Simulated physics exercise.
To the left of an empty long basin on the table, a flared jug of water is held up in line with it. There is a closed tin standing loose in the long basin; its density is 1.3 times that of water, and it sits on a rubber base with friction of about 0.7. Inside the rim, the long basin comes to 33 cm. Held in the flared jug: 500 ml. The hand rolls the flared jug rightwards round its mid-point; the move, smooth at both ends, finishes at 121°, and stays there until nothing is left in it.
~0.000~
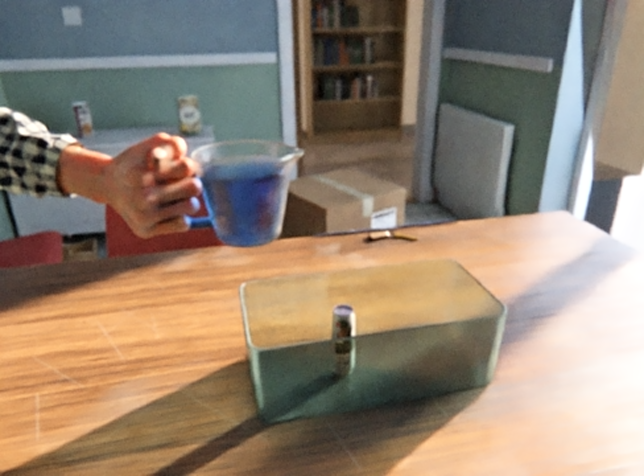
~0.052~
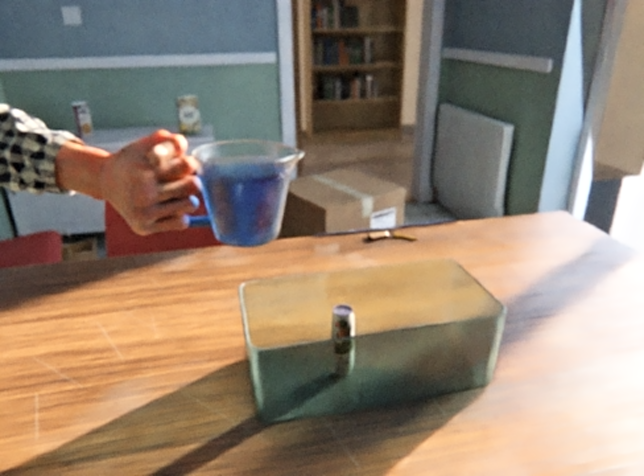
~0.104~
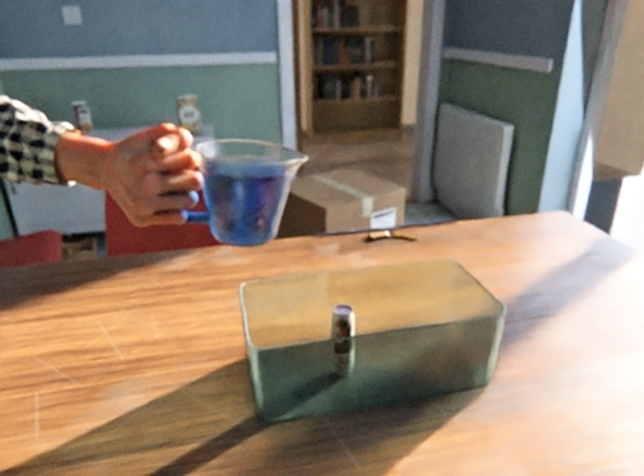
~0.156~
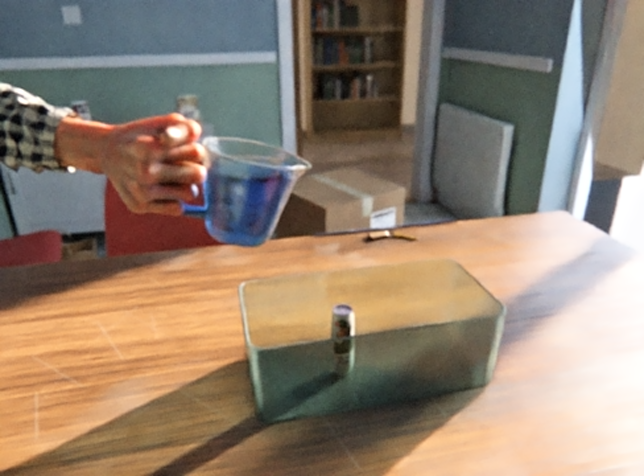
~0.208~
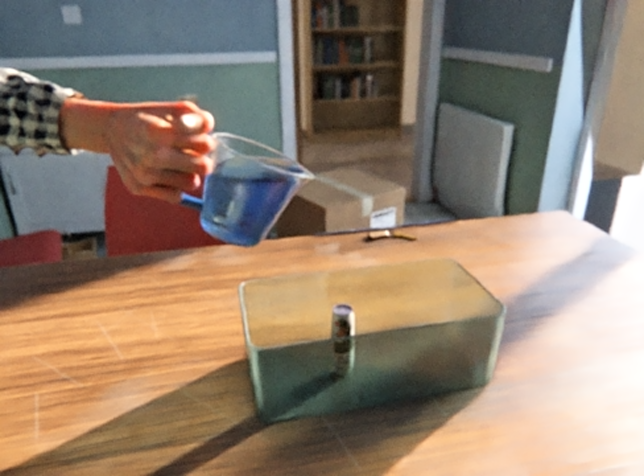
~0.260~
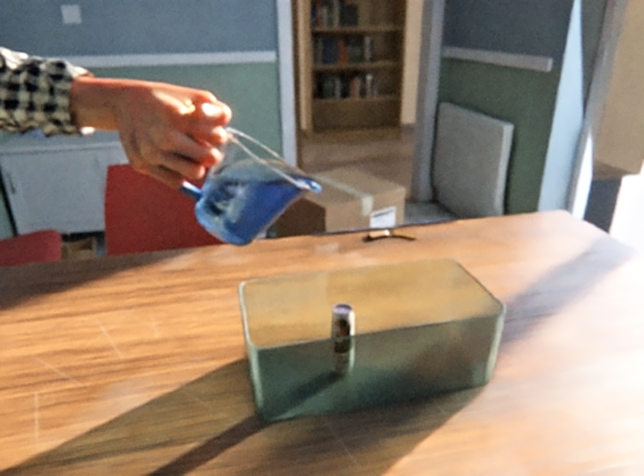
In a room with a bookcase and a cardboard box behind a wooden table, a hand holds a flared jug of blue water up to the left of a long glass basin with a small tin inside. The hand rolls the jug rightwards, slowly then further, until the water reaches its lowered rim.
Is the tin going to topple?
Yes - it pitches over.
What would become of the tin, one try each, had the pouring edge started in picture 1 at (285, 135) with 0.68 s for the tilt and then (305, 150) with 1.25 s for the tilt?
The tin overturns the first time and stays vertical the second time.
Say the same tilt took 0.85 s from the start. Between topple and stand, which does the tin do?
Result: Tin upright.
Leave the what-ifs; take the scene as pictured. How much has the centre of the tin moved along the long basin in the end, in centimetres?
Some 8.0 cm.
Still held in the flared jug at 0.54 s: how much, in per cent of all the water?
Near 30 in a hundred.
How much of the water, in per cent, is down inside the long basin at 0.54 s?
38 %, more or less.
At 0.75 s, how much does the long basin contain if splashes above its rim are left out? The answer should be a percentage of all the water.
96 per cent or thereabouts.
Then, 0.54 s in, the tilt is 106° and 29 per cent is still to pour; the tin stands where it began.
Then, 0.75 s in, the tilt is 121° and 0 per cent is still to pour; the tin stands 2 cm from where it began.
Then, 0.96 s in, the tilt is 121° and 0 per cent is still to pour; the tin leans 31°.
Then, 1.20 s in, the tilt is 121° and 0 per cent is still to pour; the tin lies on its side.
Finally, the tin lies on its side.
